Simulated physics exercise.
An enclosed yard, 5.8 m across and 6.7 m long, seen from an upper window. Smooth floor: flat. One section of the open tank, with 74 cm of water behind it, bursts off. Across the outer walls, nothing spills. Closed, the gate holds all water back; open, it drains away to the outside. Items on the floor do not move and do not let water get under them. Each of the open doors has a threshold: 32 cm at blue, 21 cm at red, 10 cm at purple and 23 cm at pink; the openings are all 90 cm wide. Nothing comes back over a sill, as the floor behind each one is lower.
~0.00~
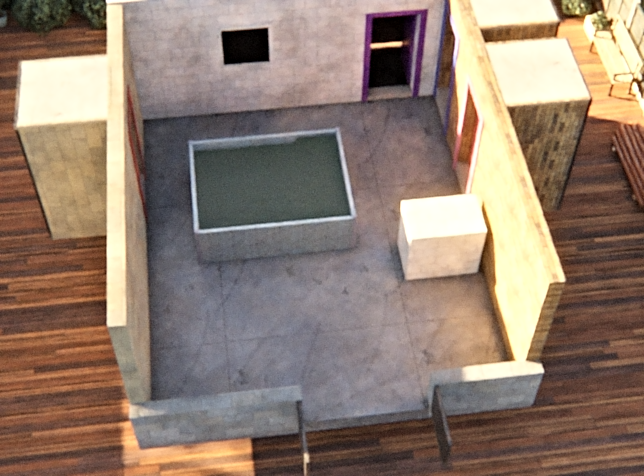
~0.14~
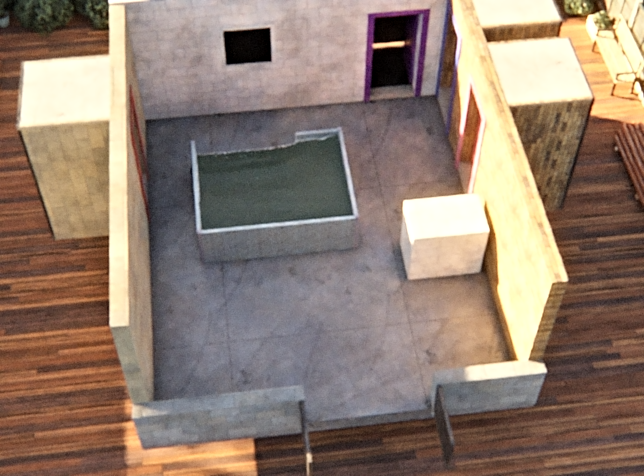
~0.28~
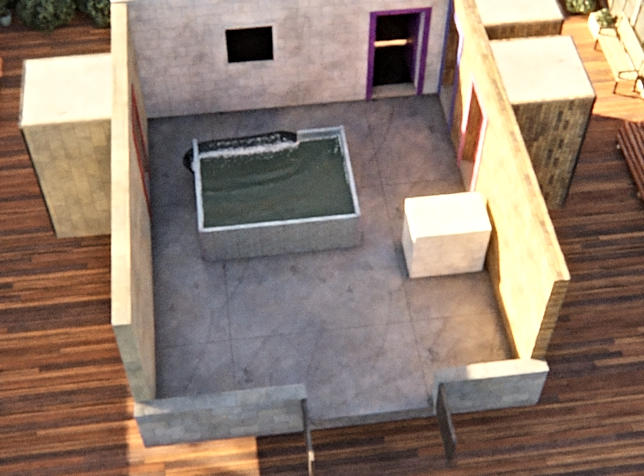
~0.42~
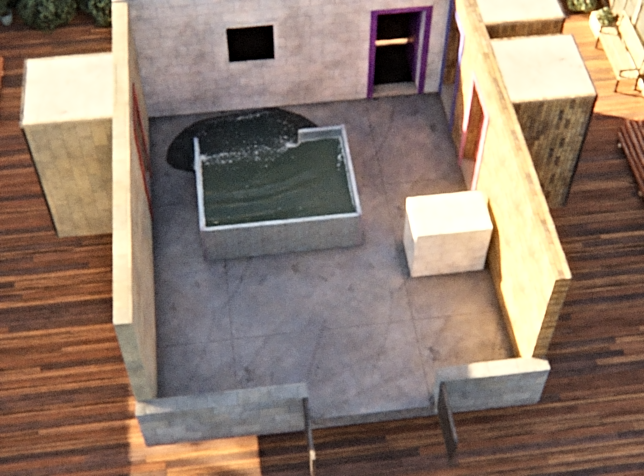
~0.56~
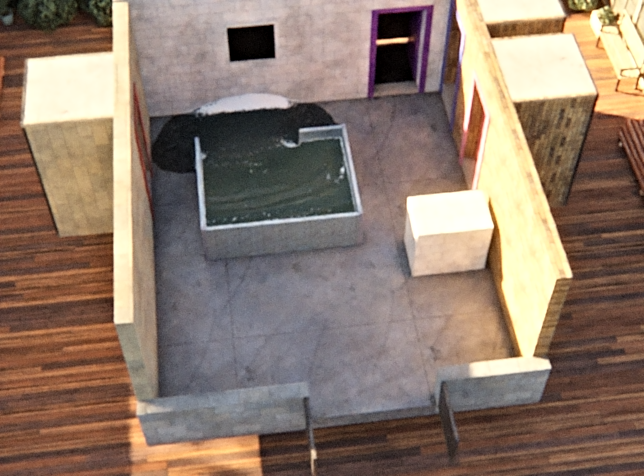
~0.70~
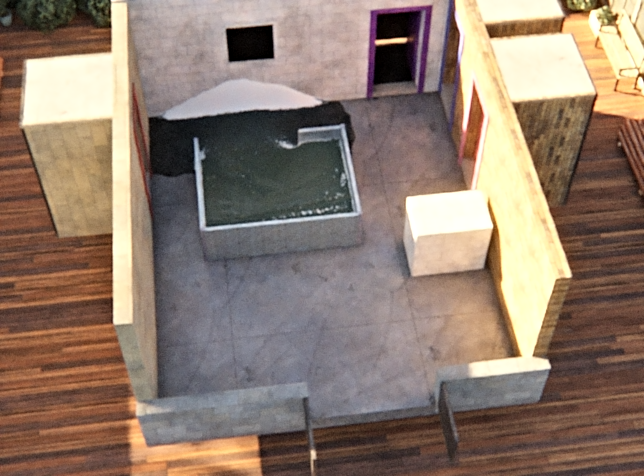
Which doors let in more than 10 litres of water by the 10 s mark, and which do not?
By then, the blue door does not, the red door does not, the purple door lets in more than that, the pink door does not.
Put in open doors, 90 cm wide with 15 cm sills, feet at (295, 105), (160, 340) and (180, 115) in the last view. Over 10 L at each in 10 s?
Door 1: Higher; door 2: Lower; door 3: Higher.
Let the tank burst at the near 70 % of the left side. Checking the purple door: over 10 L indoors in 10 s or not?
Then purple exceeds it.
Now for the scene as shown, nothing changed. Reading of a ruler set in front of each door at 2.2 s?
In centimetres - blue: 30, red: 14, purple: 8, pink: 0.
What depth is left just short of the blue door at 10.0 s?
Some 14.0 cm.
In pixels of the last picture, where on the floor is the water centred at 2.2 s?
Around (258, 167).
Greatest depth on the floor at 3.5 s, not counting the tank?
It gets to some 44 cm.
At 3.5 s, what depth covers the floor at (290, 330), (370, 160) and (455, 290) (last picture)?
Roughly 0, 4 and 0 cm, in turn.
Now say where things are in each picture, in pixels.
In the first frame, still water, 74 cm deep, in the open tank at (270, 182).
In the second frame, water pours out on the open tank's far side and has run 1.0 m, to a hidden place; typically 6 cm deep outside, 74 cm at the open tank's back.
In the third frame, water pours out on the open tank's far side and has run 1.2 m, to (188, 159); typically 12 cm deep outside, 74 cm at the open tank's back.
In the fourth frame, the front is at (299, 118), 1.6 m from the gap on the open tank's far side; 3.1 m2 of floor is under water; 73 cm left at the back of the open tank.
In the fifth frame, the front is at (181, 115), 2.0 m from the gap on the open tank's far side; 4.3 m2 of floor is under water; 66 cm left at the back of the open tank.
In the sixth frame, water pours out on the open tank's far side and has run 2.3 m, to (152, 118); typically 10 cm deep outside, 64 cm at the open tank's back.
After 1.4 s water covers 15 % of the floor and is deepest (68 cm) near (149, 123); blue door not reached, red door not reached, purple door 7 cm at the sill, 0 L in, pink door not reached.
After 2.2 s water covers 35 % of the floor and is deepest (56 cm) near (149, 123); blue door 30 cm at the sill, 0 L in, red door 14 cm at the sill, 0 L in, purple door 8 cm at the sill, 0 L in, pink door not reached.
After 3.5 s water covers 55 % of the floor and is deepest (44 cm) near (160, 422); blue door 26 cm at the sill, 0 L in, red door 19 cm at the sill, 0 L in, purple door 10 cm at the sill, 1 L in, pink door 15 cm at the sill, 0 L in.
After 6.0 s water covers 90 % of the floor and is deepest (22 cm) near (368, 226); blue door 19 cm at the sill, 0 L in, red door 11 cm at the sill, 1 L in, purple door 15 cm at the sill, 41 L in, pink door 14 cm at the sill, 0 L in.
After 10.0 s water covers 95 % of the floor and is deepest (16 cm) near (452, 276); blue door 14 cm at the sill, 0 L in, red door 7 cm at the sill, 1 L in, purple door 13 cm at the sill, 116 L in, pink door 12 cm at the sill, 0 L in.
